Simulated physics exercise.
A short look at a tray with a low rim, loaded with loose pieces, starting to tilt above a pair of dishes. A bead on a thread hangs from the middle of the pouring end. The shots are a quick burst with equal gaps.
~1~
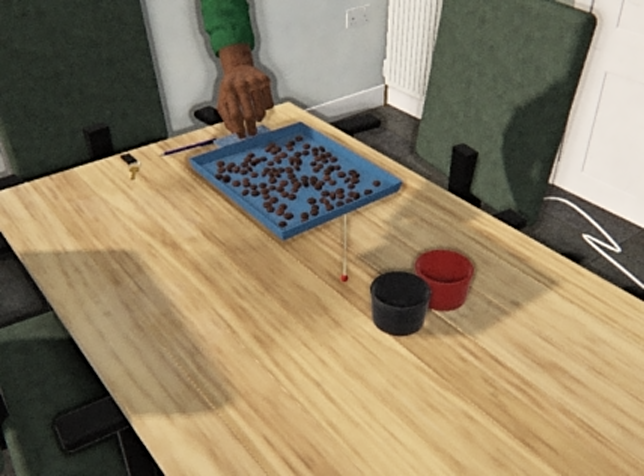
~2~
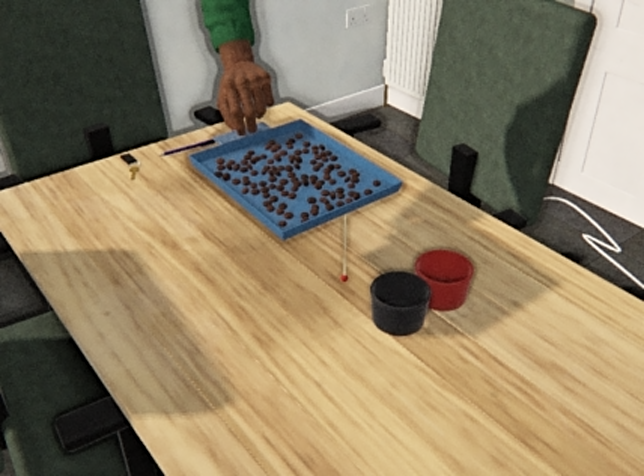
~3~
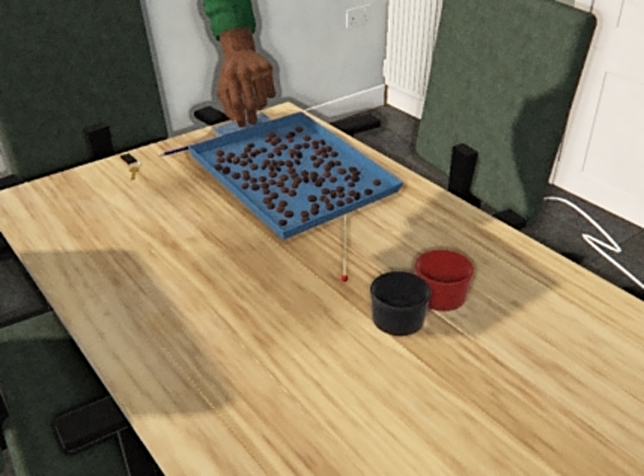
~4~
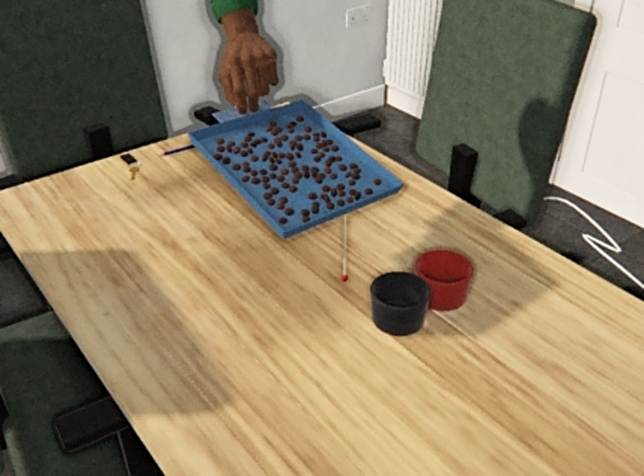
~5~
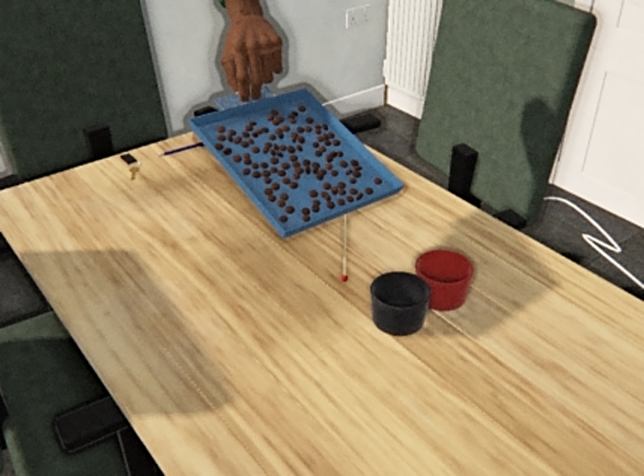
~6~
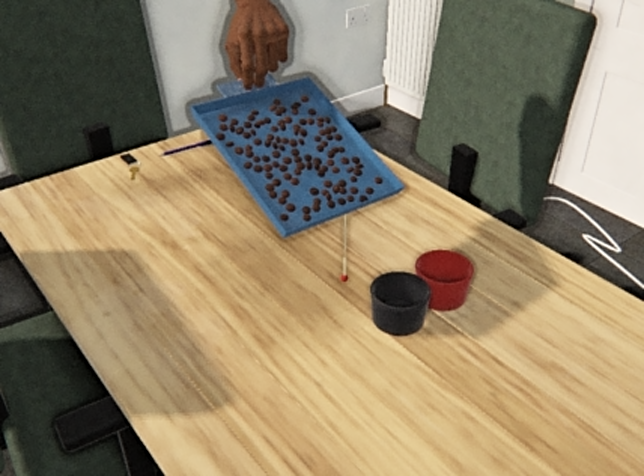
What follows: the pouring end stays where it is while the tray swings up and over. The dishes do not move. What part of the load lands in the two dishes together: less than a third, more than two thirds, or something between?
They take from one third to two thirds between them.
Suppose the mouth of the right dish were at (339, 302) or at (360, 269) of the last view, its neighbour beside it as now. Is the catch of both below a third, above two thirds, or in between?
The first try: Under a third. The second: Below one third.
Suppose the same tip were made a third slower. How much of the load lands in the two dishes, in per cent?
Close to 50 per cent.
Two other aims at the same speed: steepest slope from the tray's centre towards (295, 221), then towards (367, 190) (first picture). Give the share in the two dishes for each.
Near 0 % and 10 %.
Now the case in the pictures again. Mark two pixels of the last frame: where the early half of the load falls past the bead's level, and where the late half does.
At about (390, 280), then at (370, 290).
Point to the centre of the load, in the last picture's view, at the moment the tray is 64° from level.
Close to (352, 195).
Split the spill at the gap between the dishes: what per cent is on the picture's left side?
Close to 90 per cent.
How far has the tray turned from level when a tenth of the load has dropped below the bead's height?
Near 80 degrees.
Soon, tray tipped steeply; nearly all on the tray; a stray few in the air.
A while on, tray tipped past a quarter turn; about a third on the tray; about a quarter in the left dish; a stray few in the right dish; about a quarter outside both; about a quarter in the air.
Towards the end, tray tipped past a quarter turn; about a third in the left dish; a stray few in the right dish; about half outside both.
Finally, tray tipped past a quarter turn; about a third in the left dish; a stray few in the right dish; about half outside both.
